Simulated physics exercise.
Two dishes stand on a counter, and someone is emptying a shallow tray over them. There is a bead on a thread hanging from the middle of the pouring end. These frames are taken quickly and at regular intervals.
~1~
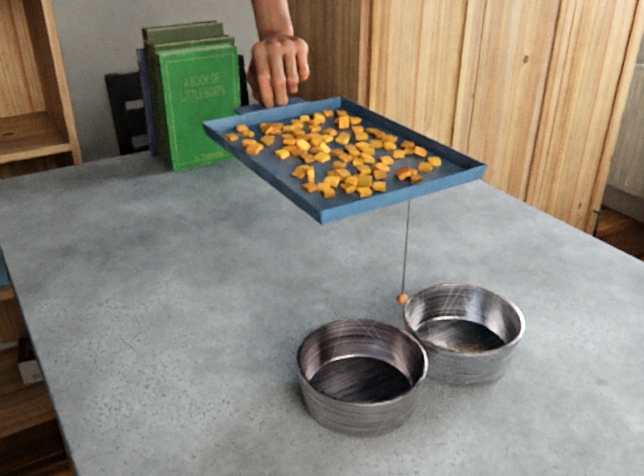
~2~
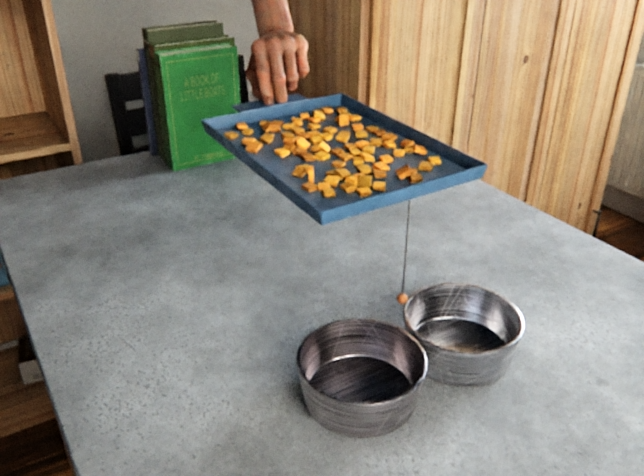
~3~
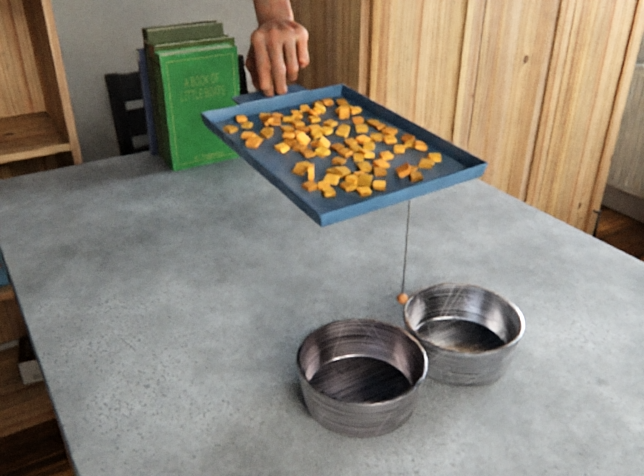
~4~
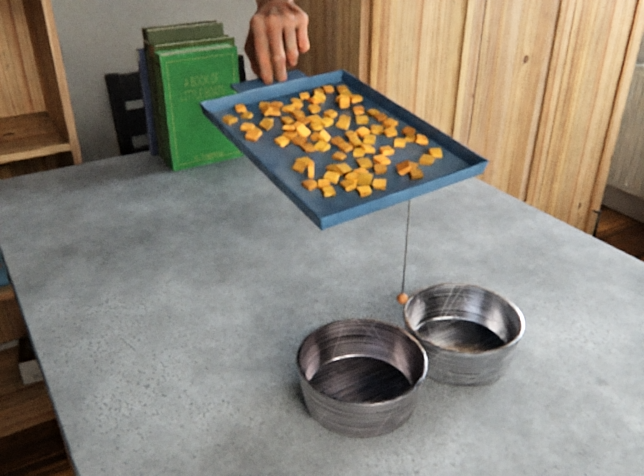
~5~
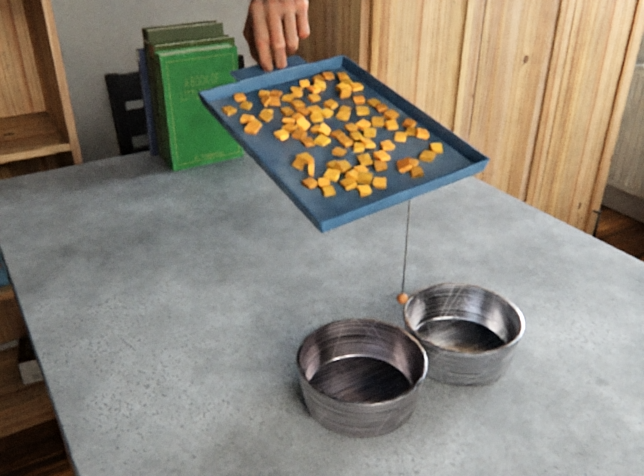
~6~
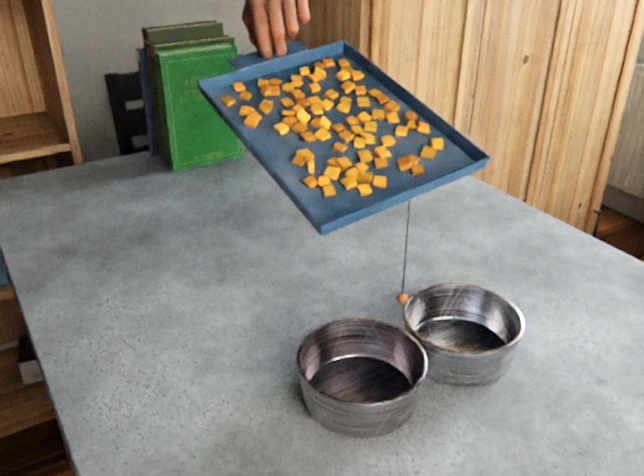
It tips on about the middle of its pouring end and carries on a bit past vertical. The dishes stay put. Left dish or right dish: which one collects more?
The left one.
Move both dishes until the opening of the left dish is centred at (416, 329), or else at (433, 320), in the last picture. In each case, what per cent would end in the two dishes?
Result: 20 % and 10 %.
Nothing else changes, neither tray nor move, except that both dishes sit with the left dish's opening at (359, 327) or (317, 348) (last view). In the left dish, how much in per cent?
80, then 80 %.
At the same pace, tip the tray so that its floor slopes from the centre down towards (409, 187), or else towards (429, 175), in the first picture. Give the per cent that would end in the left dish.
Case one near 10 %; case two near 0 %.
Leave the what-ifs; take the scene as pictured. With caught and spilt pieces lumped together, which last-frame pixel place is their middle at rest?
Last view, resting centre - approx. (350, 378).
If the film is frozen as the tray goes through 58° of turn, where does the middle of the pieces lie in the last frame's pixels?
Near the pixel (340, 164).
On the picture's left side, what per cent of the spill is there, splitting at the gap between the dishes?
I'd guess close to 80 %.
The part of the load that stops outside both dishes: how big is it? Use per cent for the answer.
Share: Approx. 10 %.
Soon after the last picture, tray tipped steeply; all on the tray.
A little later, tray tipped right over; most on the tray; a small part in the left dish; a stray few outside both; a stray few in the air.
Later still, tray tipped past a quarter turn; most in the left dish; a stray few in the right dish; a small part outside both.
At rest, tray tipped past a quarter turn; most in the left dish; a stray few in the right dish; a small part outside both.
